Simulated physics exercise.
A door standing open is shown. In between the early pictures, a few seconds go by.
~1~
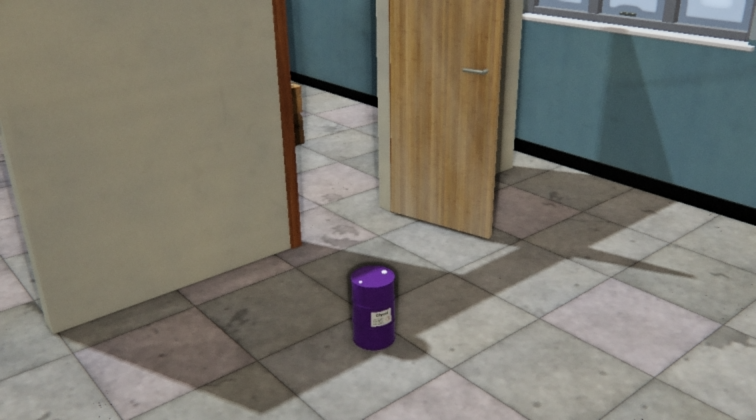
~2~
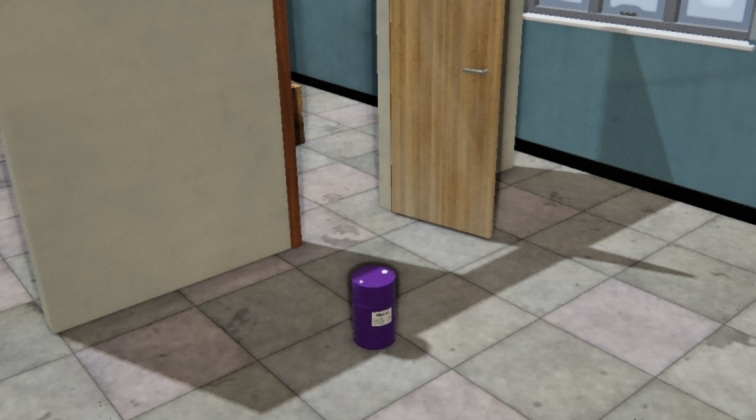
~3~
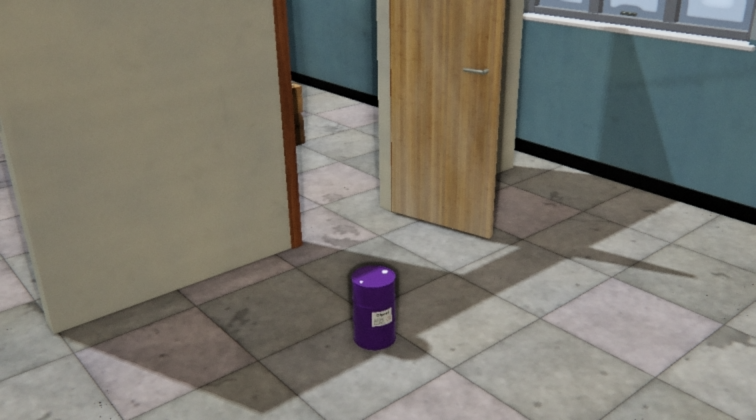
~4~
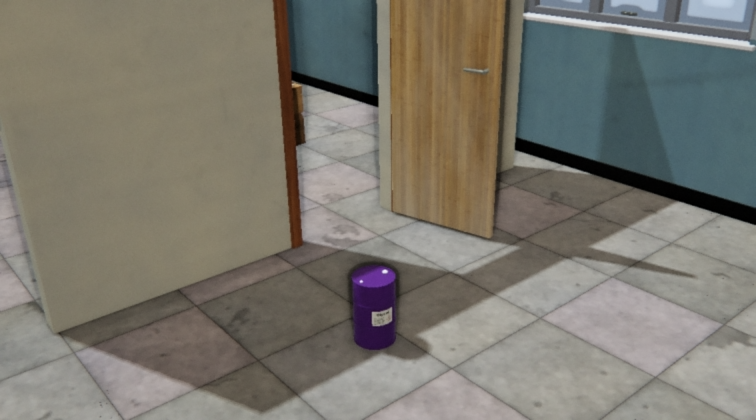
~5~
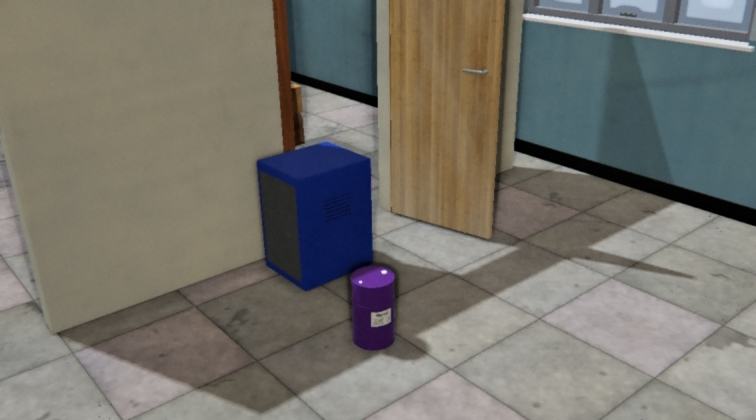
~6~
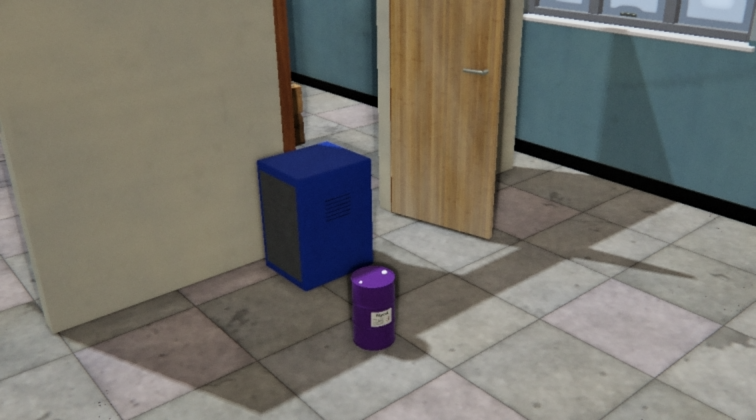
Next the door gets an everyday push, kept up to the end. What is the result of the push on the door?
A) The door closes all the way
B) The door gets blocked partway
The door gets blocked partway.
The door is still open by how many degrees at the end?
It stays open at around 40°.
Then, 0.50 s past the last view, open by 91°.
Then, 0.80 s past the last view, open by 74°.
Then, 1.00 s past the last view, open by 61°.
Then, 1.20 s past the last view, open by 48°.
Finally, open by 41°; both still in place. Final places as the last picture's camera would see them, blue appliance near (316, 214).
